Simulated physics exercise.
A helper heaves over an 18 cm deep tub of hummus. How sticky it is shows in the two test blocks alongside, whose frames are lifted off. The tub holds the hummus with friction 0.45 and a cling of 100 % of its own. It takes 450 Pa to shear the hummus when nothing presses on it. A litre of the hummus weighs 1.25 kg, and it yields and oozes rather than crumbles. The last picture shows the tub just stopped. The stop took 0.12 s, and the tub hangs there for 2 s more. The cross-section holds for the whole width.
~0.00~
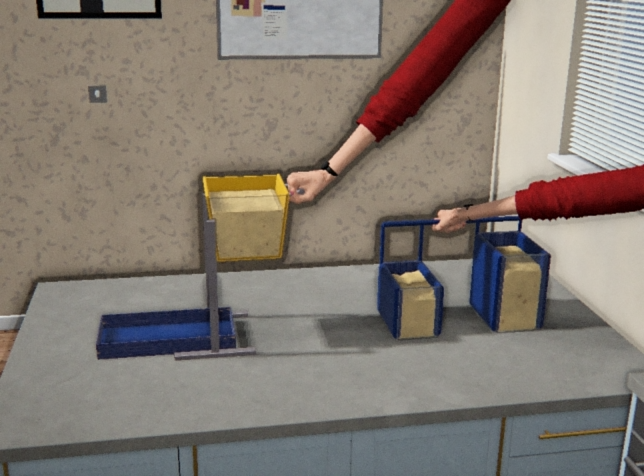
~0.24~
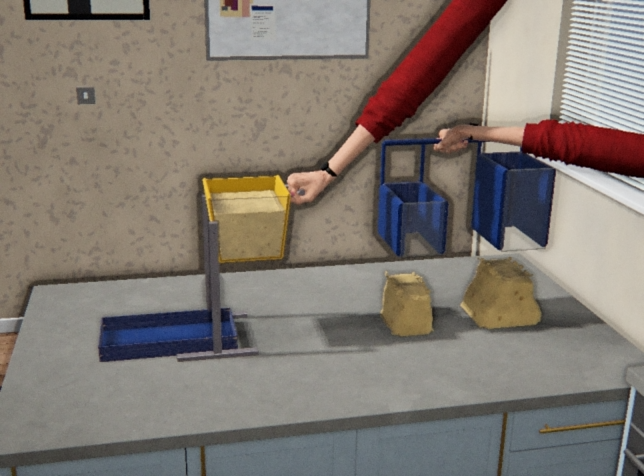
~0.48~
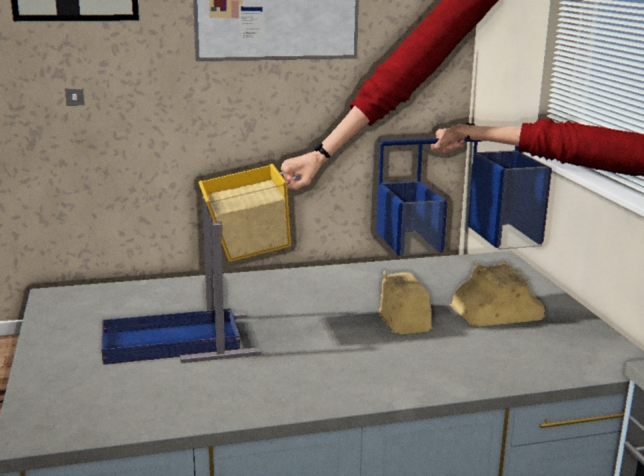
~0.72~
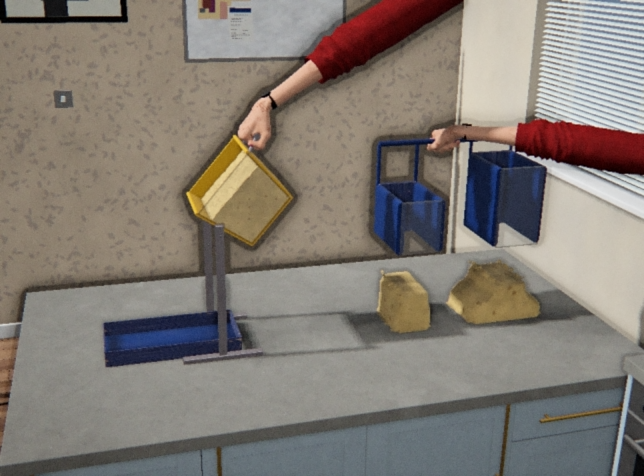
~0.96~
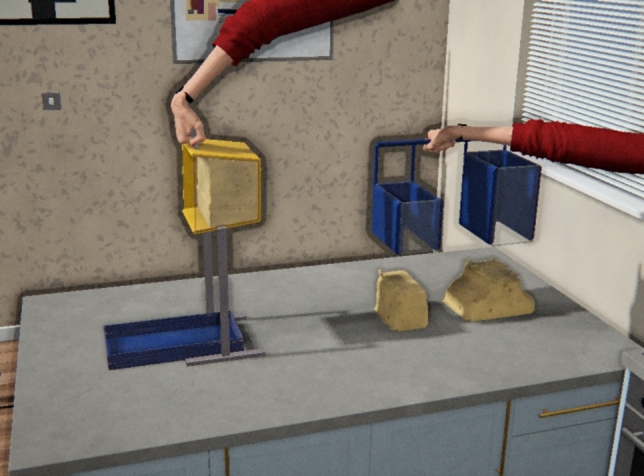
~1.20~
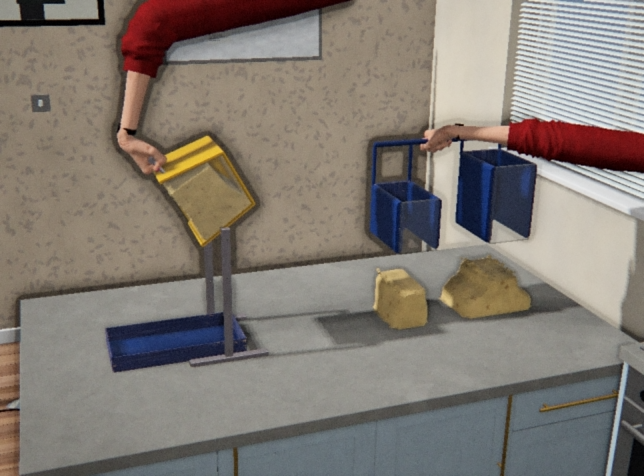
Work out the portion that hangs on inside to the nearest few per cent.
It comes to some 0 %.
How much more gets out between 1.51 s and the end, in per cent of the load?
About 0 %.
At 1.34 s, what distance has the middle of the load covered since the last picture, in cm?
Roughly 12 cm.
After 1.34 s, the tub is at 119 degrees and holds 38 %.
After 1.51 s, the tub is at 119 degrees and holds 0 %.
After 1.68 s, the tub is at 119 degrees and holds 0 %.
After 1.85 s, the tub is at 119 degrees and holds 0 %.
After 3.20 s, the tub is at 119 degrees and holds 0 %.
